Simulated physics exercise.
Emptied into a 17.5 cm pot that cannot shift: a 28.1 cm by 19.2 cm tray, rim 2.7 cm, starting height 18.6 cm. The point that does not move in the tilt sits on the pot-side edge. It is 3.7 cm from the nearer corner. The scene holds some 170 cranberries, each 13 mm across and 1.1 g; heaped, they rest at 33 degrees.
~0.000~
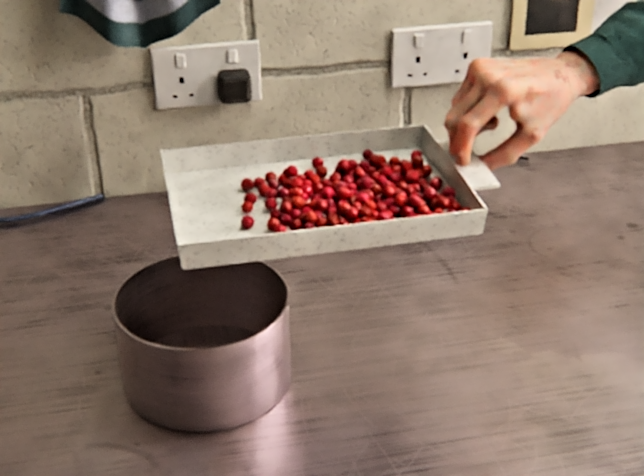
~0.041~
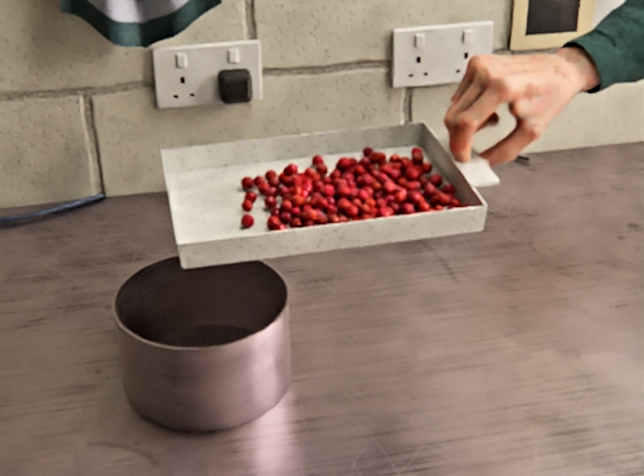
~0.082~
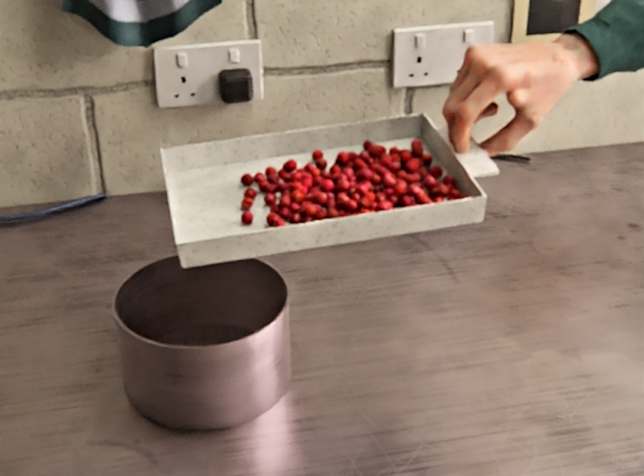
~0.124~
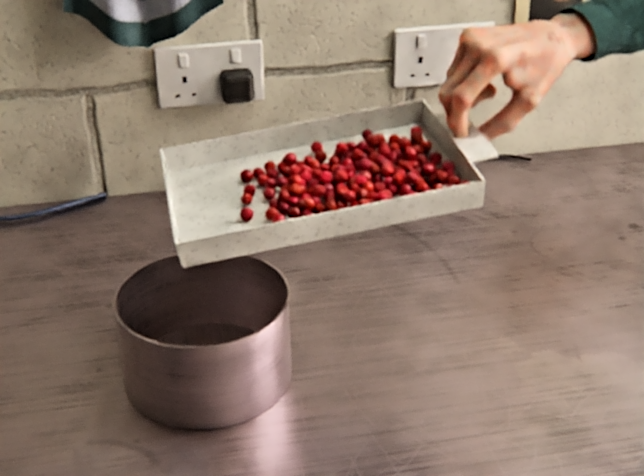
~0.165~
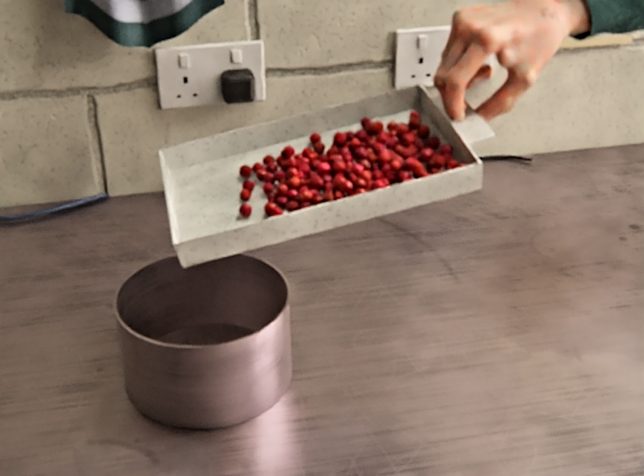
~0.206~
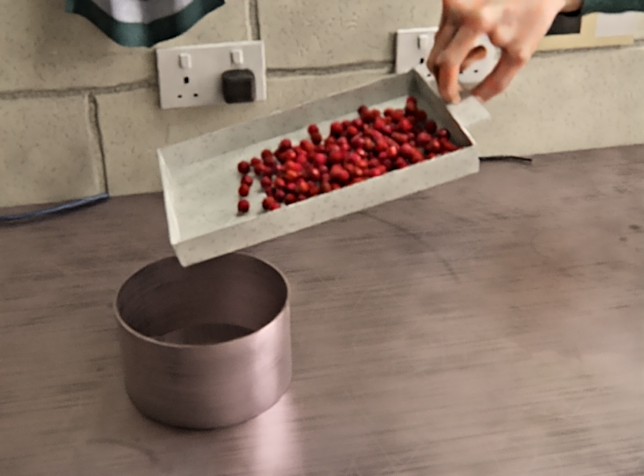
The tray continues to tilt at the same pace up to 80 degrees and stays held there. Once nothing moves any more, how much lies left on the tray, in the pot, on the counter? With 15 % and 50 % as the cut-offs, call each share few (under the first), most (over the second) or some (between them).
My estimate: Tray: Most, pot: Few, counter: Some.
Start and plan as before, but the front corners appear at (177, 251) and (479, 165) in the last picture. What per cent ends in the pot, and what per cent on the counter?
Split: Pot = 0, counter = 70.
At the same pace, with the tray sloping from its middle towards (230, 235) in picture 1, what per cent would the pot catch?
About 5 per cent.
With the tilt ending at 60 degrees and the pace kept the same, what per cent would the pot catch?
Near 5 %, then.
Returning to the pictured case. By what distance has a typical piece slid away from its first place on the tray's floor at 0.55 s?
It has moved some 8 cm from its start.
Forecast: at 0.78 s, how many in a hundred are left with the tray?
About 90%.
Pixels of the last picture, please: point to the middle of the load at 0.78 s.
Load centre, approx.: (175, 190) px.
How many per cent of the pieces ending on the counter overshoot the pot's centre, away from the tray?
100 per cent.
After 0.55 s, tilt 46 degrees; the tray holds 100 %, the pot 0 %.
After 0.78 s, tilt 68 degrees; the tray holds 90 %, the pot 0 %.
After 1.12 s, tilt 80 degrees; the tray holds 70 %, the pot 5 %.
At rest (1.9 s), tray 65 %, pot 5 %, counter 30 %.
